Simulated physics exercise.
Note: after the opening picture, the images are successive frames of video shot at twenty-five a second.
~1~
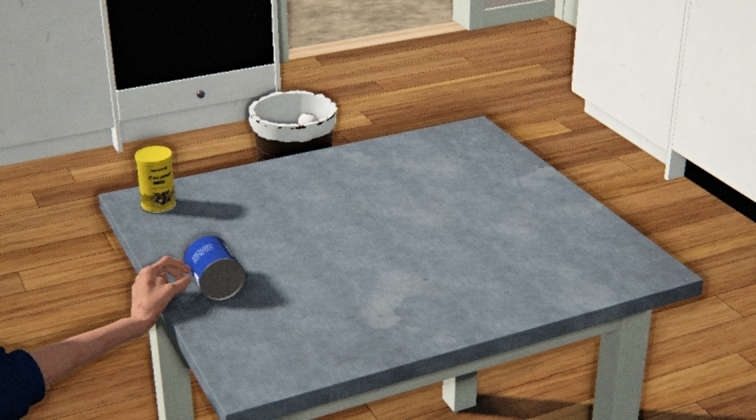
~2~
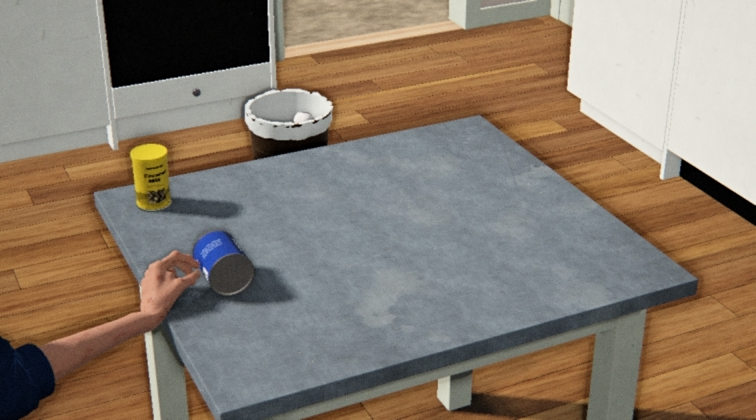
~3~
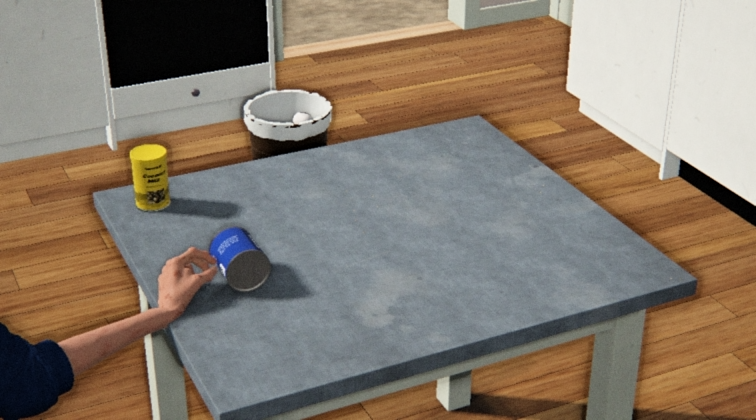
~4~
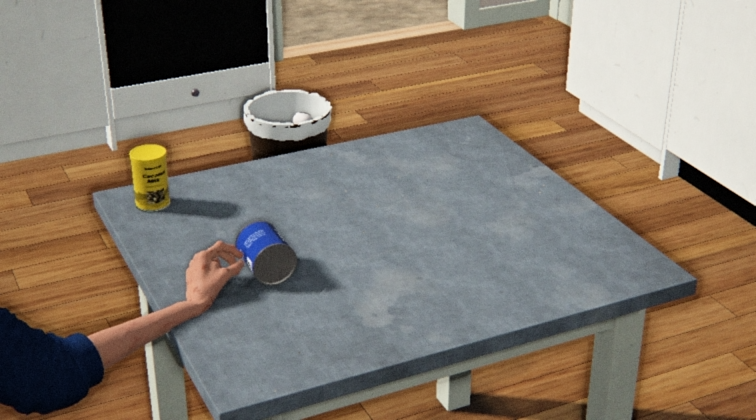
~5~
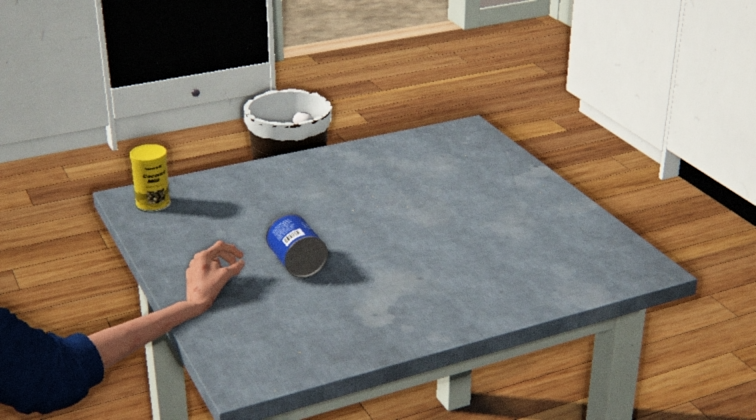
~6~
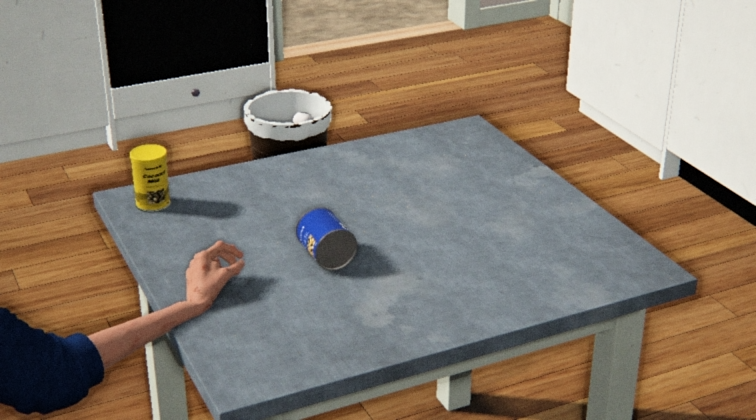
At the start, a hand reaches in from the left beside a blue tin lying on its side on a grey table, near an upright yellow container. The hand pushes the tin to the right, then stays still while the tin rolls farther right, away from the fingers.
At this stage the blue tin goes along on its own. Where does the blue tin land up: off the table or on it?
Gone from the top.
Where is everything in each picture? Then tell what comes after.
In the first frame, under the hand; blue tin (214, 267).
In the second frame, under the hand; blue tin (223, 262).
In the third frame, under the hand; blue tin (240, 259).
In the fourth frame, blue tin (266, 253).
In the fifth frame, blue tin (297, 245) shifted about its own width.
In the sixth frame, blue tin (327, 239) shifted about its own width.
Then, 0.20 s on from there, blue tin shifted well along near (463, 207).
Then, 0.50 s on from there, blue tin now off the table.
Then, 0.90 s on from there, things are still on the move.
In the end, off the table, blue tin.
